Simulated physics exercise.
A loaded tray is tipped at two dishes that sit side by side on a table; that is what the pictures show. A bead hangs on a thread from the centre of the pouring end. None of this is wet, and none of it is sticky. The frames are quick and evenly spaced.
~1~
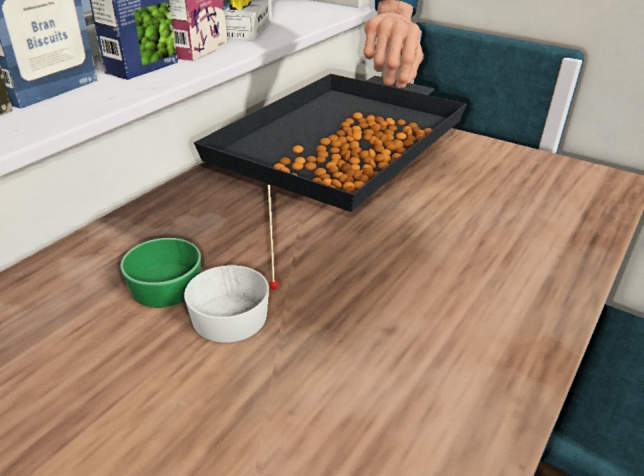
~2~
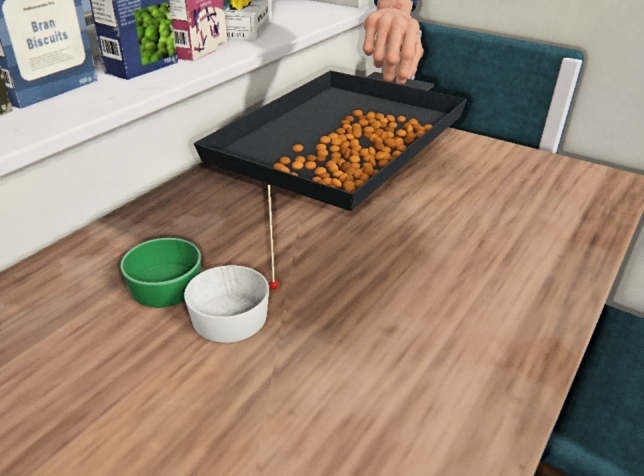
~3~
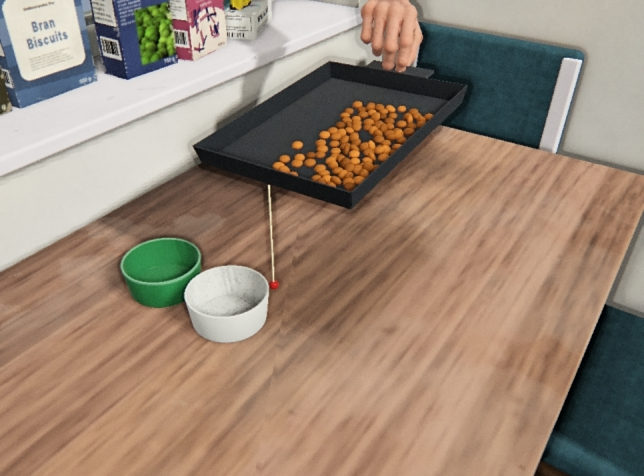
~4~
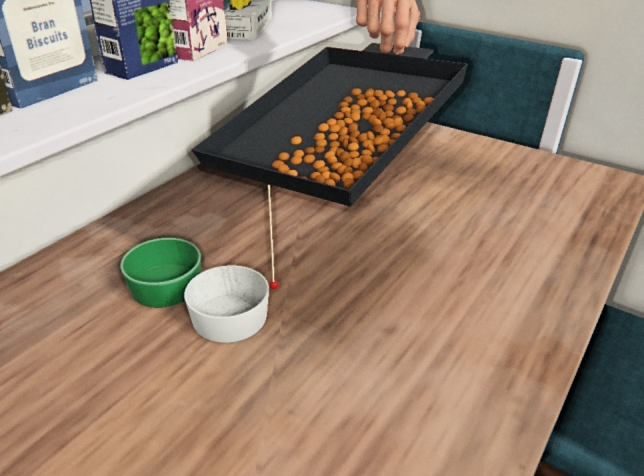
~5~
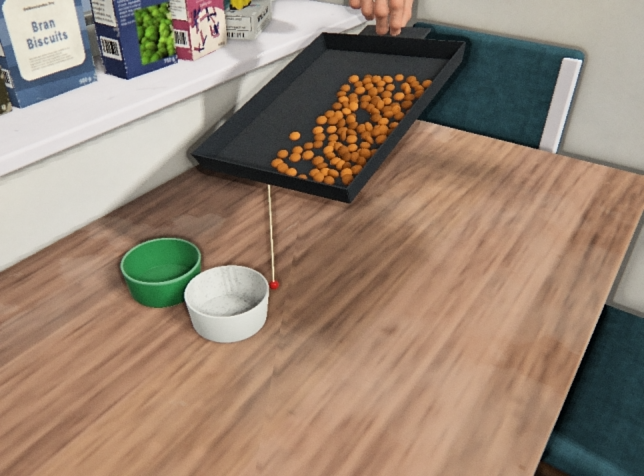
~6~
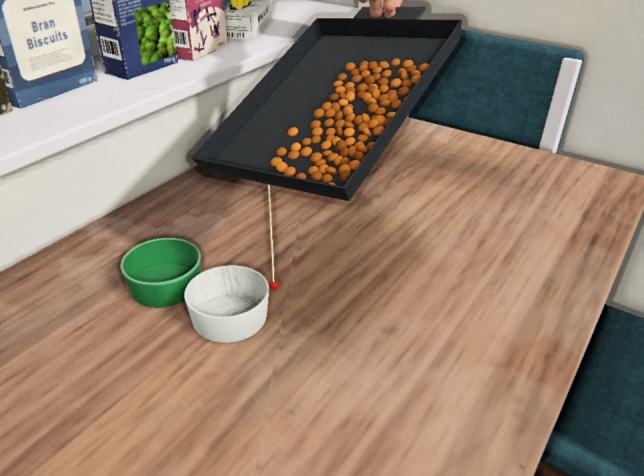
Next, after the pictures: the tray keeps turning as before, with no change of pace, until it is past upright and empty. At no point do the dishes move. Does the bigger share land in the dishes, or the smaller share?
Watching it, the dishes hang on to most of it.
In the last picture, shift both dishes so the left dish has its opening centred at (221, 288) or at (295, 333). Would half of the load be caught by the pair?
For the two tries in order: Exceeding half, not as much as half.
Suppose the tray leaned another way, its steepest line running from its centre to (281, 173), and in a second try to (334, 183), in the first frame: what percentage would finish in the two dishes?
Lab note: Try one about 20 %, try two 0 %.
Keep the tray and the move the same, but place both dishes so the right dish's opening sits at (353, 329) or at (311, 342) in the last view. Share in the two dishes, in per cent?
Around 0 and then 40 per cent.
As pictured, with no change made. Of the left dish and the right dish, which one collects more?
Noted: Right of the pair.
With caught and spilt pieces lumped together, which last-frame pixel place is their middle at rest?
About (219, 314).
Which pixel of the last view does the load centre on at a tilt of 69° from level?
In the last view, the load is centred near (248, 169).
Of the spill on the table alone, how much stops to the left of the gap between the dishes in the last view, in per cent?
40 per cent, roughly.
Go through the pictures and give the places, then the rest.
Corners of the pouring end (200, 142) and (352, 191), level; middle of the load (356, 151), bits of cat kibble; left dish (134, 291); right dish (200, 325); bead on its thread (274, 285), in the first picture.
Corners of the pouring end (200, 143) and (351, 191), level; middle of the load (356, 149), in the second picture.
Corners of the pouring end (199, 145) and (350, 189), tipped barely, lowest at the left corner; middle of the load (356, 143), in the third picture.
Corners of the pouring end (198, 148) and (348, 187), tipped a little, lowest at the left corner; middle of the load (355, 135), in the fourth picture.
Corners of the pouring end (197, 152) and (345, 185), tipped clearly, lowest at the left corner; middle of the load (353, 126), in the fifth picture.
Corners of the pouring end (196, 155) and (343, 184), tipped clearly, lowest at the left corner; middle of the load (350, 118); left dish (134, 291); right dish (200, 325), in the sixth picture.
Just after the last frame, tray tipped steeply; almost all on the tray; just a few in the air.
A moment on, tray tipped past a quarter turn; roughly a quarter on the tray; roughly a third in the right dish; about a tenth in the left dish; about a tenth outside both; roughly a quarter in the air.
Further on, tray tipped past a quarter turn; roughly two thirds in the right dish; about a tenth in the left dish; roughly a third outside both.
When it is over, tray tipped past a quarter turn; roughly two thirds in the right dish; about a tenth in the left dish; roughly a third outside both.
